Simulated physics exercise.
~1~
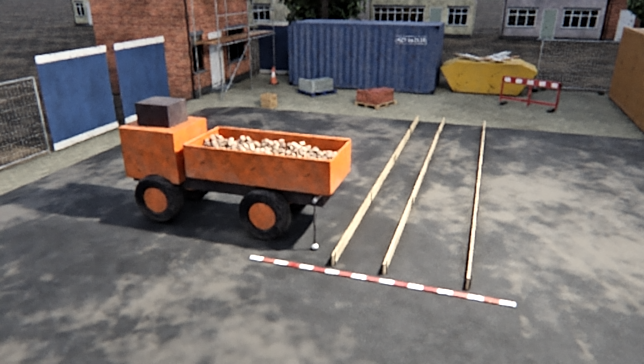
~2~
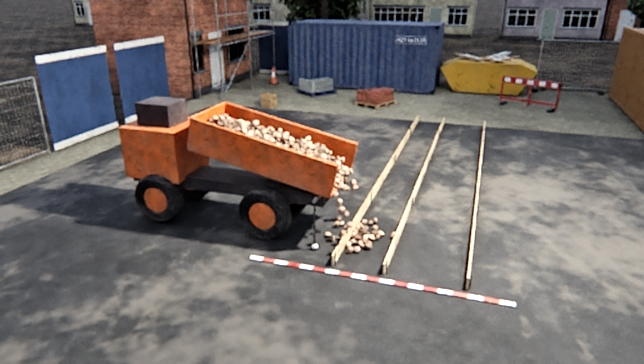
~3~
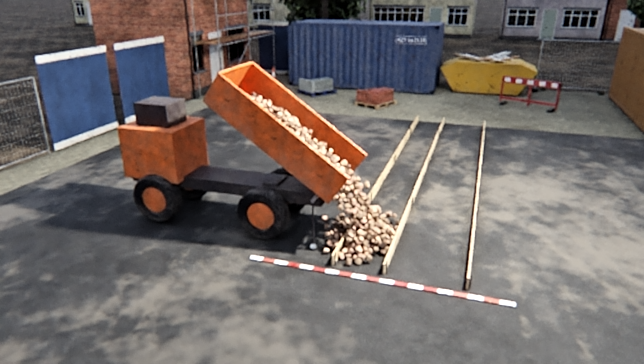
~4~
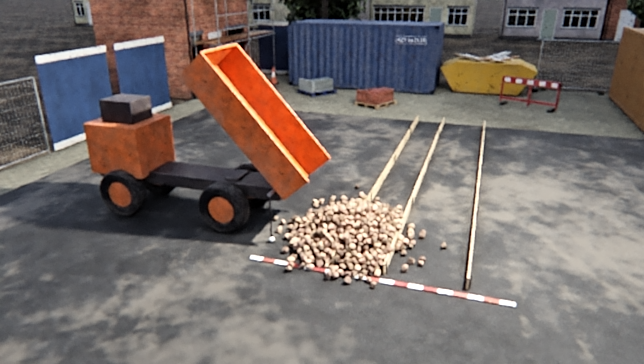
The video shows an orange tipping truck raising its loaded bed in a yard, spilling pale stones beside a striped staff and over the nearest fixed planks. The truck moves left a little as the bed empties, leaving a broad heap on the ground with the bed still raised.
